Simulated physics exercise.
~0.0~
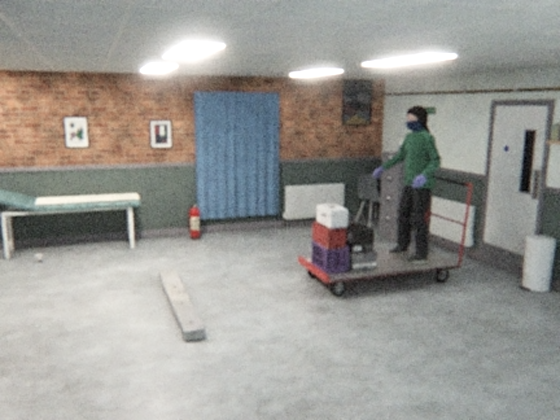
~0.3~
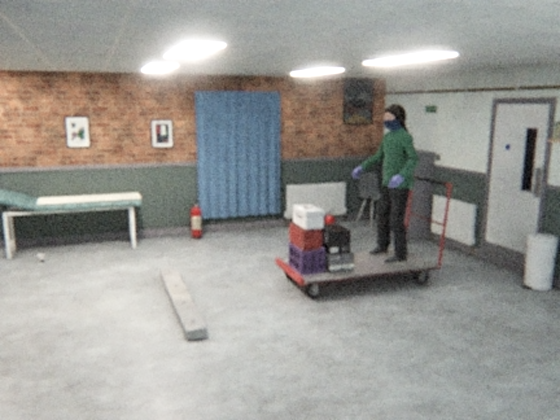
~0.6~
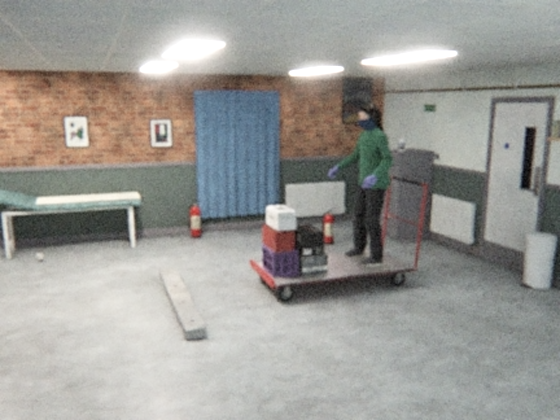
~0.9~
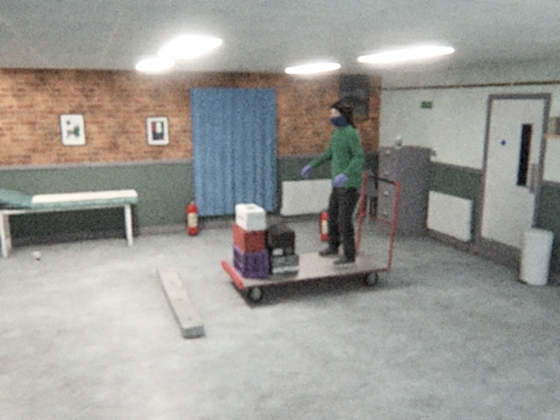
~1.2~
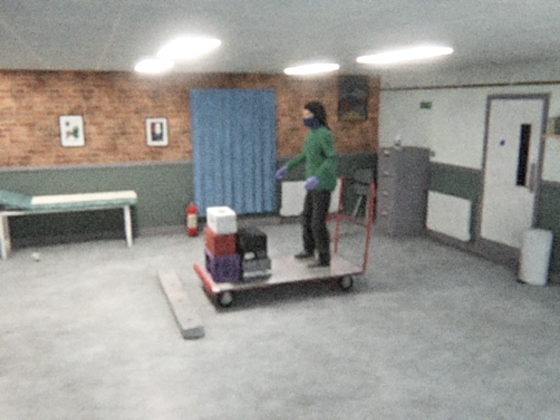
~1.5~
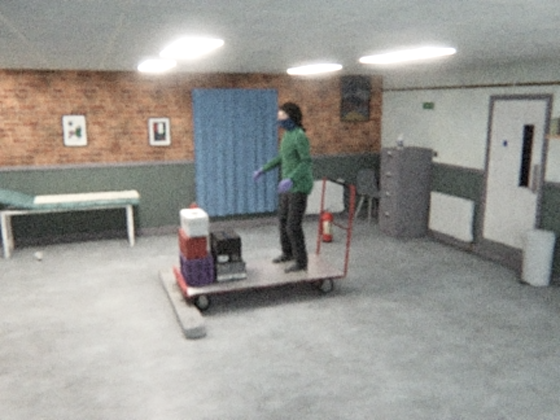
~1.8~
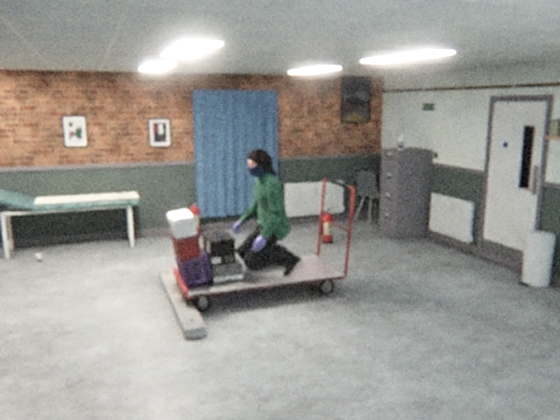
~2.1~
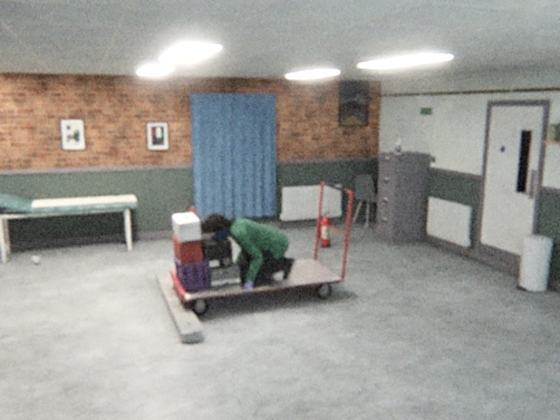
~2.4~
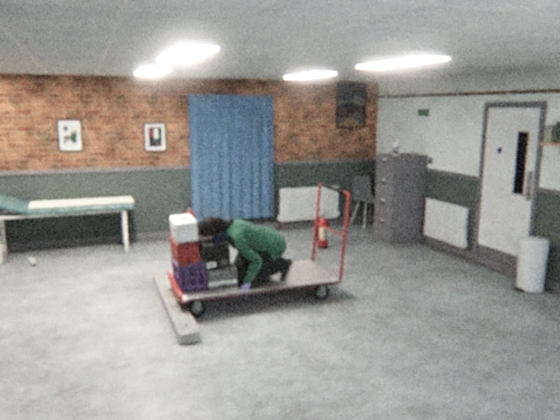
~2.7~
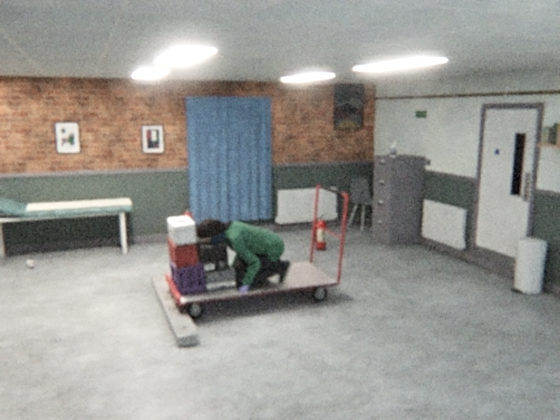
A masked person in a green top rode a flat trolley leftward across a room until it stopped at a kerb, then pitched forward onto the deck and ended slumped behind the stacked boxes and crate, which all stayed aboard.
